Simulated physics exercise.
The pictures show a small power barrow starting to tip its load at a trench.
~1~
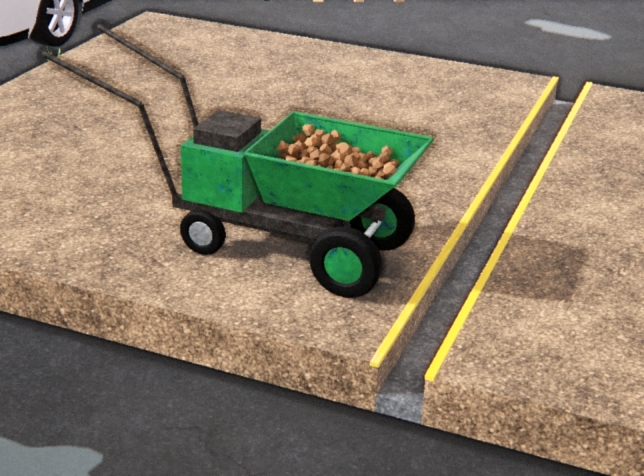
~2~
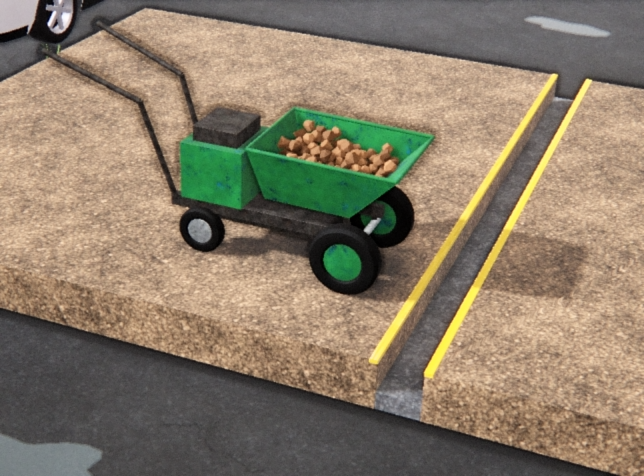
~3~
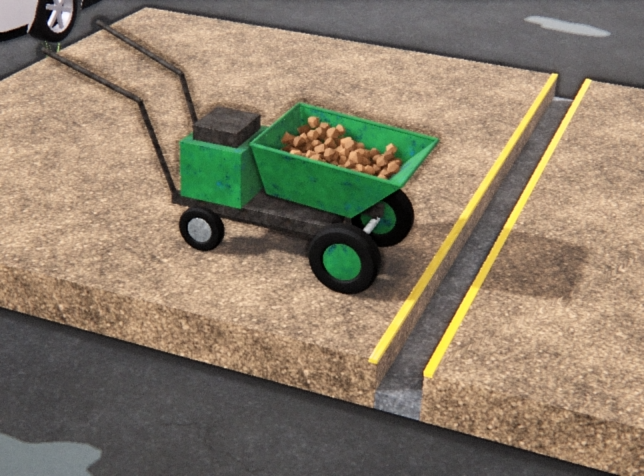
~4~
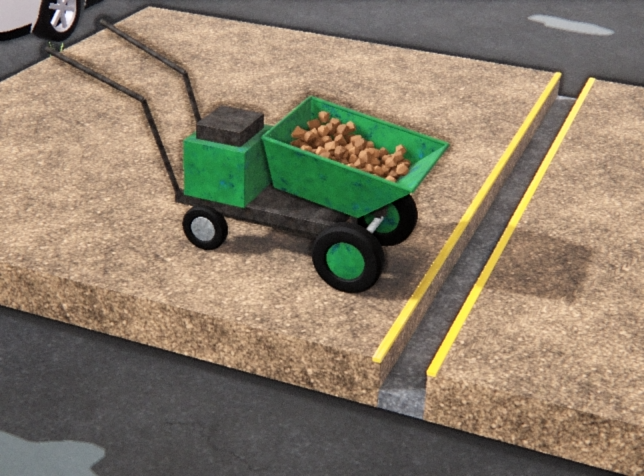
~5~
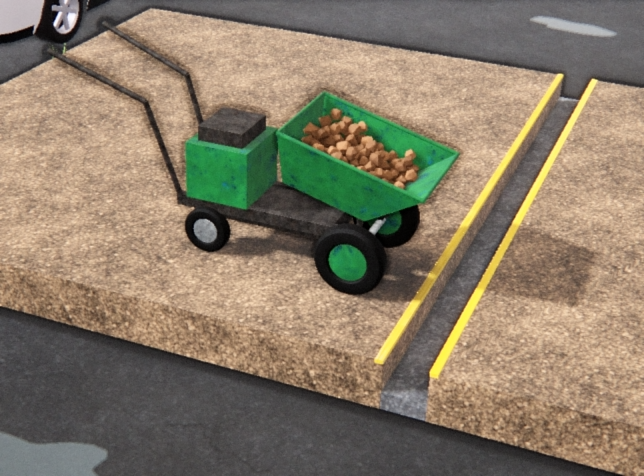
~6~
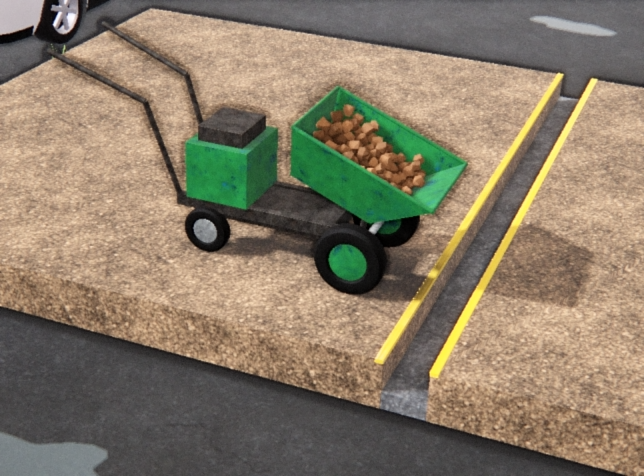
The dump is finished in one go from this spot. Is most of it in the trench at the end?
The trench ends with less than half of it.
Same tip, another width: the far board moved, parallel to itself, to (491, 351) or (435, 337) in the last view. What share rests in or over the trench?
The first gives 90 %, the second 0 %.
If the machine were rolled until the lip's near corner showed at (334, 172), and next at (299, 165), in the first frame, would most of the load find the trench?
One: More than half. Two: Under half.
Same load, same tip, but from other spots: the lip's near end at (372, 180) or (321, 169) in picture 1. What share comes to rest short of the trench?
First some 0, then 30 per cent.
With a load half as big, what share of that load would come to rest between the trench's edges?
Near 20 %.
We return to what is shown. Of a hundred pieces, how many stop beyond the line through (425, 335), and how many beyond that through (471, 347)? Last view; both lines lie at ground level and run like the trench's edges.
First some 70, then 50 per cent.
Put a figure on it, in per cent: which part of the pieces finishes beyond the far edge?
It comes to 65 per cent or so.
Shortly afterwards, skip tipped steeply; the whole lot in the skip.
Next, skip tipped right over; near half in the skip; only a few in or heaped over the trench; near a third beyond it; only a few falling.
Some moments later, skip tipped right over; near a quarter in the skip; a little in or heaped over the trench; near two thirds beyond it.
In the end, skip tipped right over; near a quarter in the skip; a little in or heaped over the trench; near two thirds beyond it.
